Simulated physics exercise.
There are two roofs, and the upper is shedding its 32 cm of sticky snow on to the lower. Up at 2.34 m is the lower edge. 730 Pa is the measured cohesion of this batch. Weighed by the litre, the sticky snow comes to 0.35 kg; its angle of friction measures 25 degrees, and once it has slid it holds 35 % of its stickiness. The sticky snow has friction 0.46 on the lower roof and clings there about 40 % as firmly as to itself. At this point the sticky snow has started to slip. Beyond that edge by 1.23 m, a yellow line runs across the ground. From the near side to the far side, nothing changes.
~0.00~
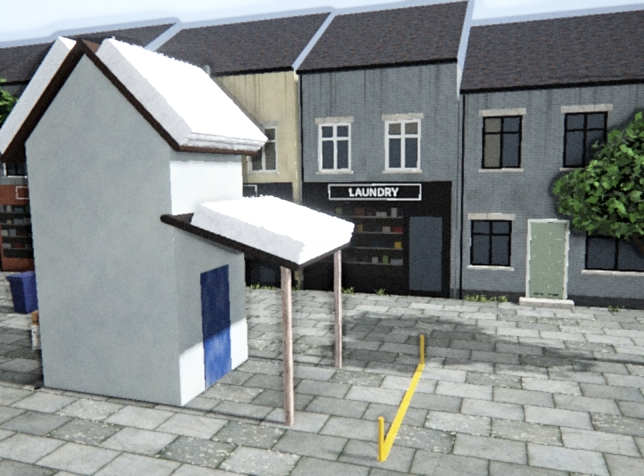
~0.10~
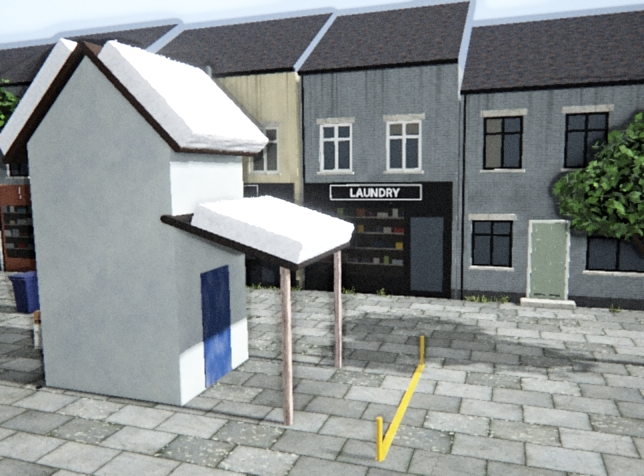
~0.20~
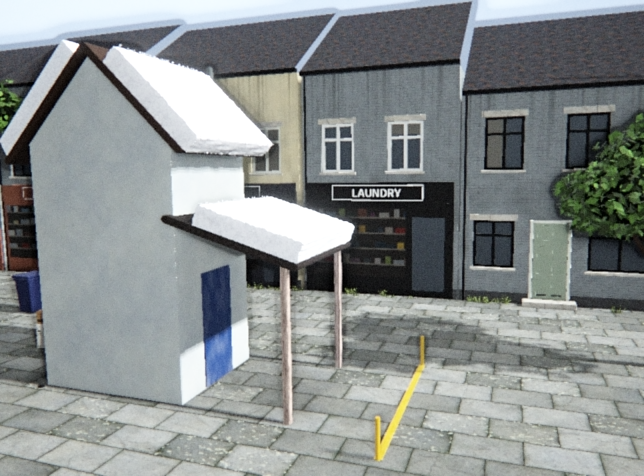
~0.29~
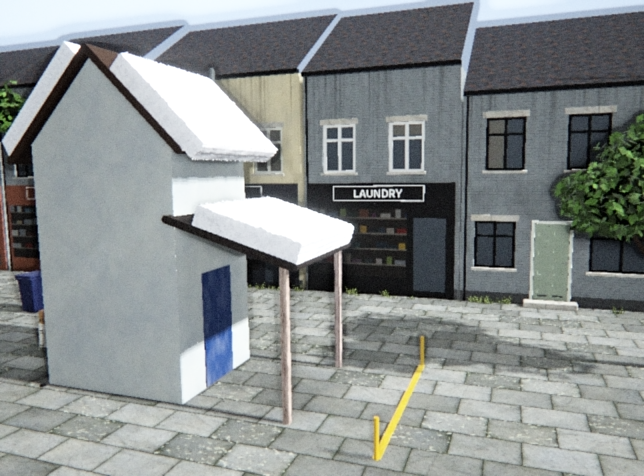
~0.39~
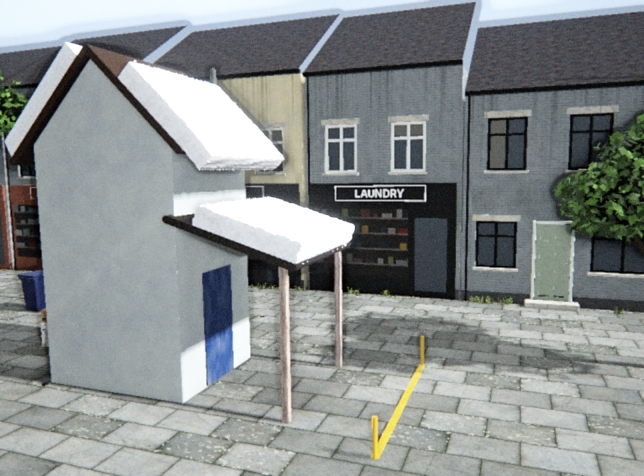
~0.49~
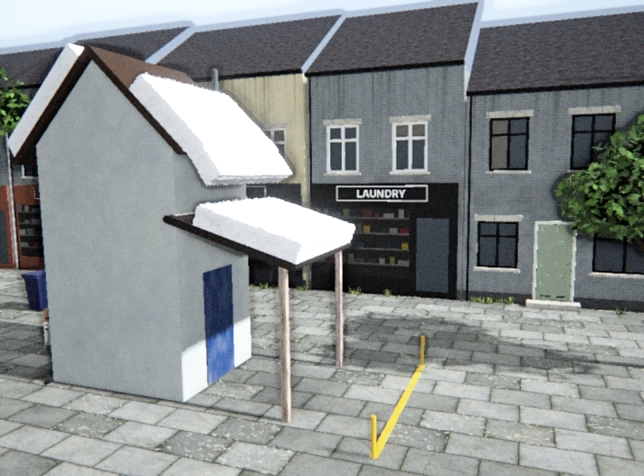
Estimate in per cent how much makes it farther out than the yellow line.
Roughly 30 per cent makes it past the line.
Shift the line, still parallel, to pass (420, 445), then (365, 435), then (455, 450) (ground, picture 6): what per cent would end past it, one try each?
Roughly 18 %, then 40 %, then 8 %.
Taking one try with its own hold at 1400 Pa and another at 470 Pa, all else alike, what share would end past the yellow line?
Respectively, close to 12 % and close to 40 %.
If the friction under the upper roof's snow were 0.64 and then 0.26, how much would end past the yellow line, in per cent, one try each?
One try each gives 4 % and then 25 %.
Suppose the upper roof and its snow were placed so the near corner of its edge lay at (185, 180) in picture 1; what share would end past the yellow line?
It would then be around 8 percent.
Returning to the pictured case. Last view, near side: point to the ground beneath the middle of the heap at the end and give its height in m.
(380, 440), 0.4 m.
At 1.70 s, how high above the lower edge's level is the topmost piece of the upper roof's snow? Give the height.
Some 0.8 m.
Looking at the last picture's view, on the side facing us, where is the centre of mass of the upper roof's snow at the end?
Near (365, 386).
After 1.04 s, none is below the lower edge and 0 % is past the line.
After 1.70 s, 48 % is below the lower edge and 14 % is past the line.
After 2.35 s, 56 % is below the lower edge and 30 % is past the line.
After 3.00 s, 66 % is below the lower edge and 30 % is past the line.
After 3.50 s, 66 % is below the lower edge and 30 % is past the line.
